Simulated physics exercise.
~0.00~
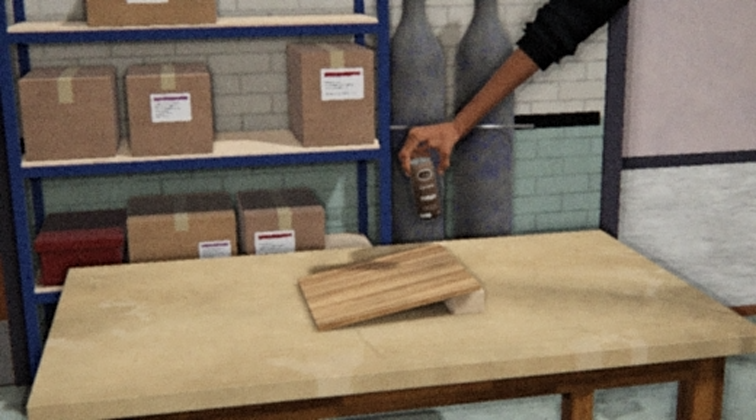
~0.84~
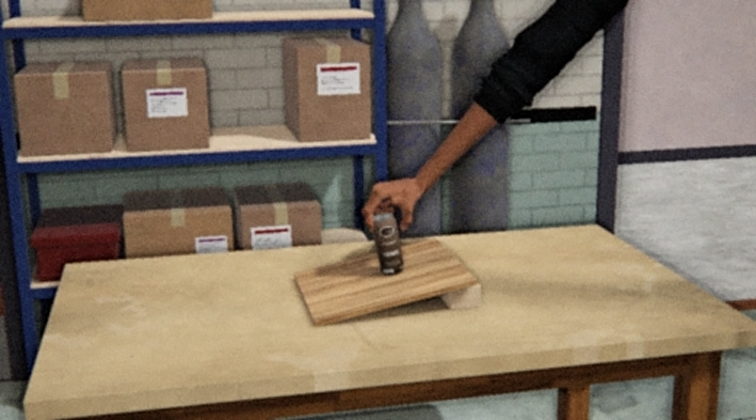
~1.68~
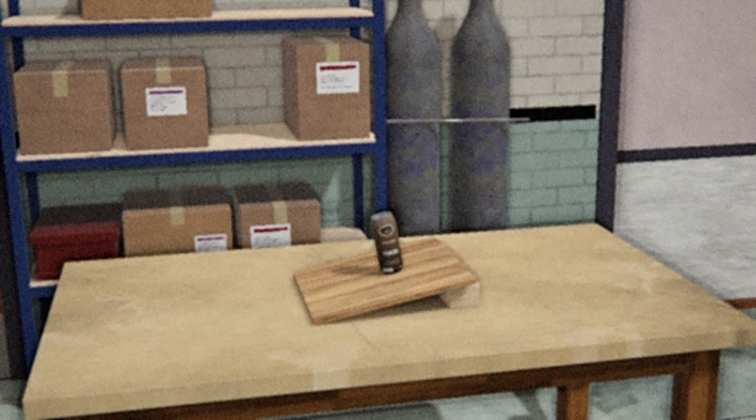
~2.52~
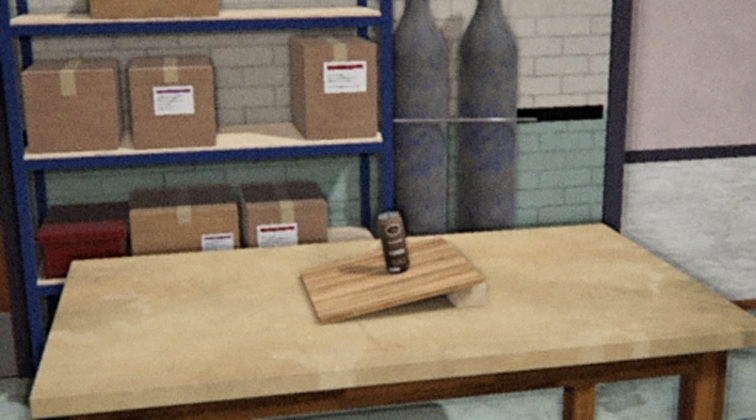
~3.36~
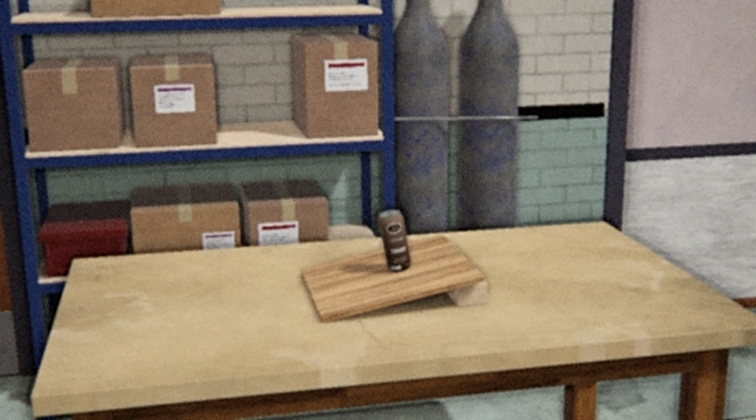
Brown can being lowered by a hand onto a tilted wooden board on a workbench, then staying put, leaning, once released.
